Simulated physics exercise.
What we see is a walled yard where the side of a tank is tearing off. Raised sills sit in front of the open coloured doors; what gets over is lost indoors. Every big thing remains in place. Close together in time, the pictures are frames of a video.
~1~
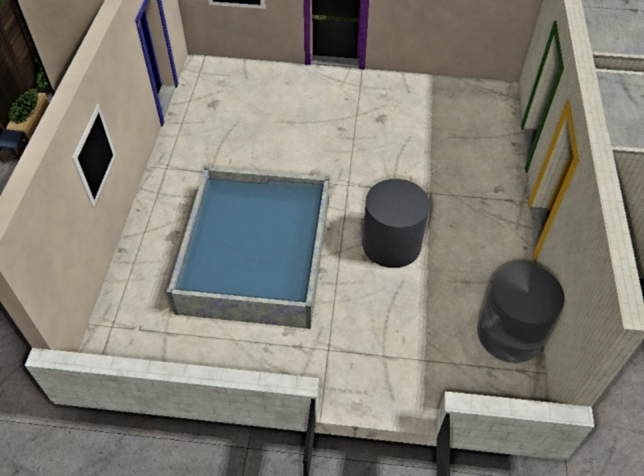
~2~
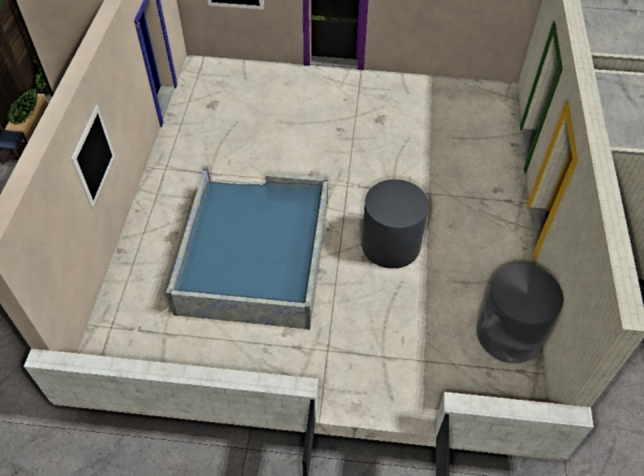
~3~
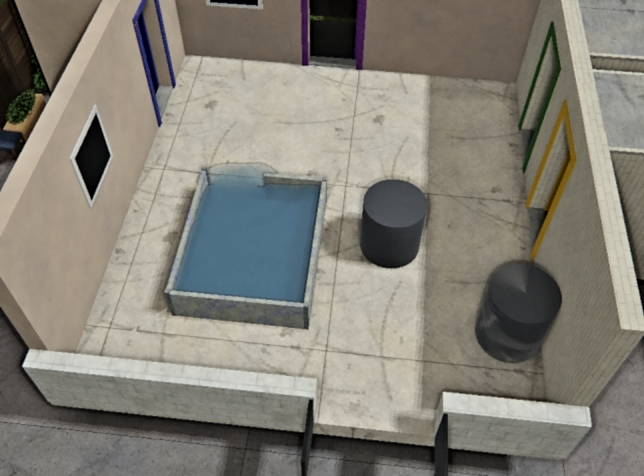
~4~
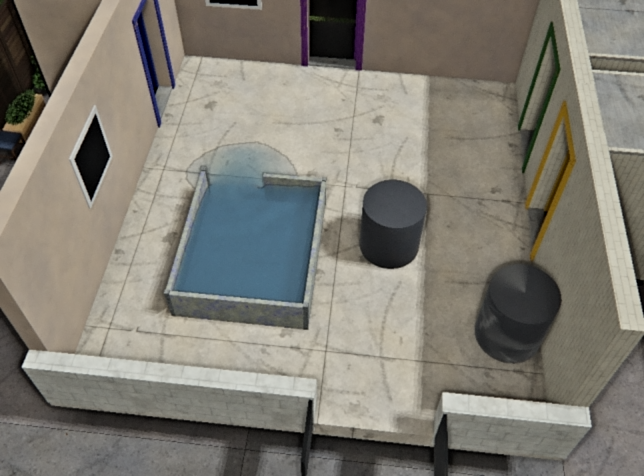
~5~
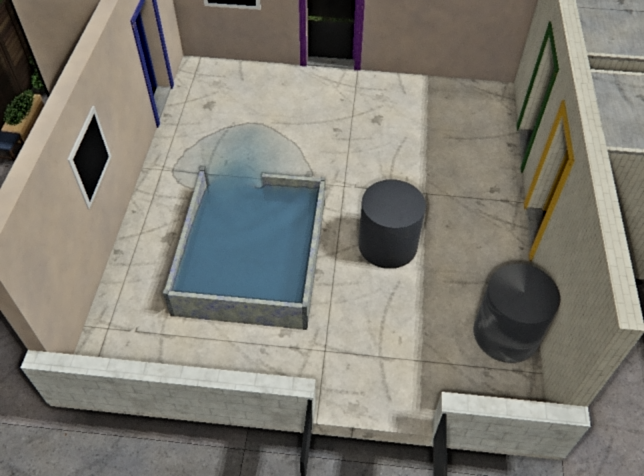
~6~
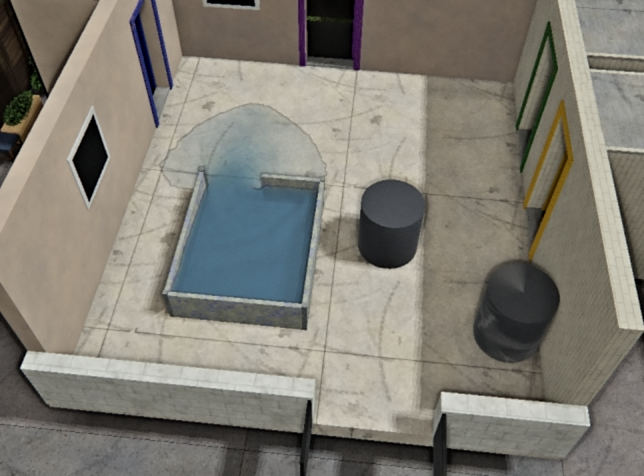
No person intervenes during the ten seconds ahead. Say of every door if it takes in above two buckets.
The green door ends up over two buckets; the yellow door ends up within two buckets; the blue door ends up over two buckets; the purple door ends up over two buckets.
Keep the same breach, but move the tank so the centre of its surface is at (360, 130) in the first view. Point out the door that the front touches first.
Answer: The purple door.
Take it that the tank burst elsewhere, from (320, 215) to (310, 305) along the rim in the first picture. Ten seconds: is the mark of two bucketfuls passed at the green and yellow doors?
Note - green door: Short of the mark, yellow door: Past the mark.
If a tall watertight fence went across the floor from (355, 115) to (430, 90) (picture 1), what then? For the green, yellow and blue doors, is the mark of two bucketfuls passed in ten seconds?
Green door undershoots; yellow door undershoots; blue door overshoots.
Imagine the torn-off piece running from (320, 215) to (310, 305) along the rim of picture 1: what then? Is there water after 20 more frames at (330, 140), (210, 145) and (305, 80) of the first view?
Taking the spots in turn: Swamped, untouched and untouched.
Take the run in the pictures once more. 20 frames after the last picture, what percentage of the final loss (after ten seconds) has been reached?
Roughly 30 percent of it.
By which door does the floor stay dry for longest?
My answer: The yellow door.
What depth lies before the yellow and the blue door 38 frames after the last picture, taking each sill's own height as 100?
Depth ratios, approx.: 10 and 160 percent.
A moment on, water covers 25 % of the floor; the green door not reached, the yellow door not reached, the blue door wet at the sill, nothing in, the purple door not reached.
Next, water covers 30 % of the floor; the green door not reached, the yellow door not reached, the blue door under two buckets in, the purple door under two buckets in.
Then, water covers 35 % of the floor; the green door not reached, the yellow door not reached, the blue door over two buckets in, the purple door over two buckets in.
Later, water covers 45 % of the floor; the green door wet at the sill, nothing in, the yellow door not reached, the blue door over two buckets in, the purple door far over two buckets in.
In the end, water covers 70 % of the floor; the green door over two buckets in, the yellow door wet at the sill, nothing in, the blue door over two buckets in, the purple door far over two buckets in.
